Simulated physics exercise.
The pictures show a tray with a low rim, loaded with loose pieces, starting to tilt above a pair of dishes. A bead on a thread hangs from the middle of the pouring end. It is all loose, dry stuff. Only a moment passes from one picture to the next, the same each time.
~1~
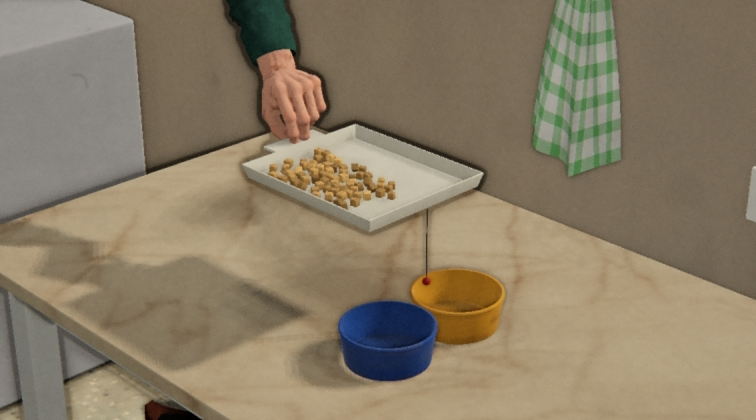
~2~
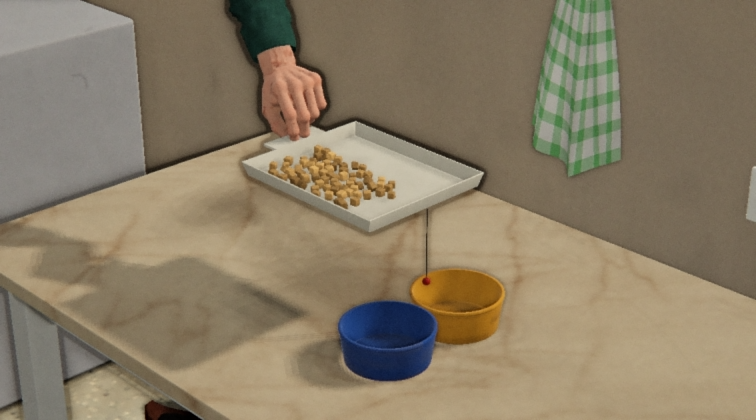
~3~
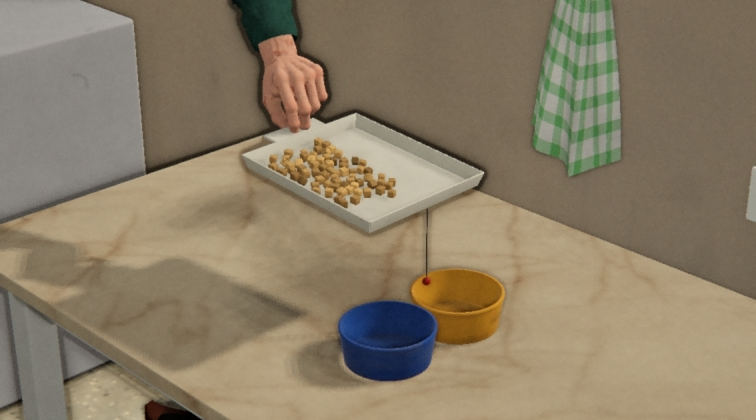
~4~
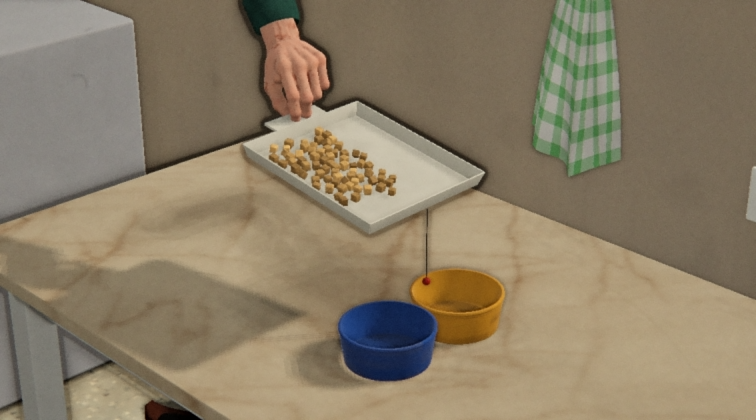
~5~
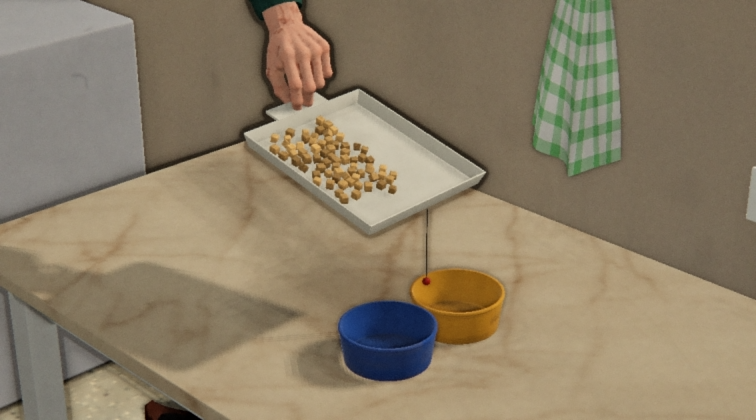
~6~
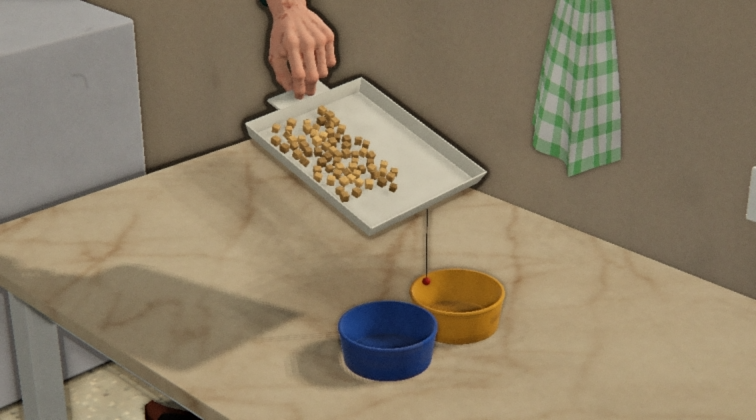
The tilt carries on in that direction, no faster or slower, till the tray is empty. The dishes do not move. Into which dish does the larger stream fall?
More goes to the left-hand dish.
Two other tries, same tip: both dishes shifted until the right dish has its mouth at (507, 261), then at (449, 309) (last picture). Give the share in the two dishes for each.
First some 20, then 90 per cent.
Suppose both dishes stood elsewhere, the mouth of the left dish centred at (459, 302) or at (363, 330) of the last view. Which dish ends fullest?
First the left one, then the dish on the left.
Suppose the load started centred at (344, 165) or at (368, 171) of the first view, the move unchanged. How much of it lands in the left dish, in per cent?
In turn 60 and 50 in a hundred.
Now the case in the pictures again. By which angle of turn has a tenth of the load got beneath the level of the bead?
At some 70 degrees.
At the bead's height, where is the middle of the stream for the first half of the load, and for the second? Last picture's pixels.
The first part at (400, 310); the rest at (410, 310).
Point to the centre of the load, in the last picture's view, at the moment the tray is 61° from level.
Near (387, 206).
Soon, tray tipped steeply; nearly all on the tray; a small part in the air.
A while on, tray tipped right over; most on the tray; a small part in the left dish; a small part in the right dish; a small part outside both; a small part in the air.
Towards the end, tray tipped past a quarter turn; most in the left dish; about a quarter in the right dish; a small part outside both.
Finally, tray tipped past a quarter turn; most in the left dish; about a quarter in the right dish; a small part outside both.
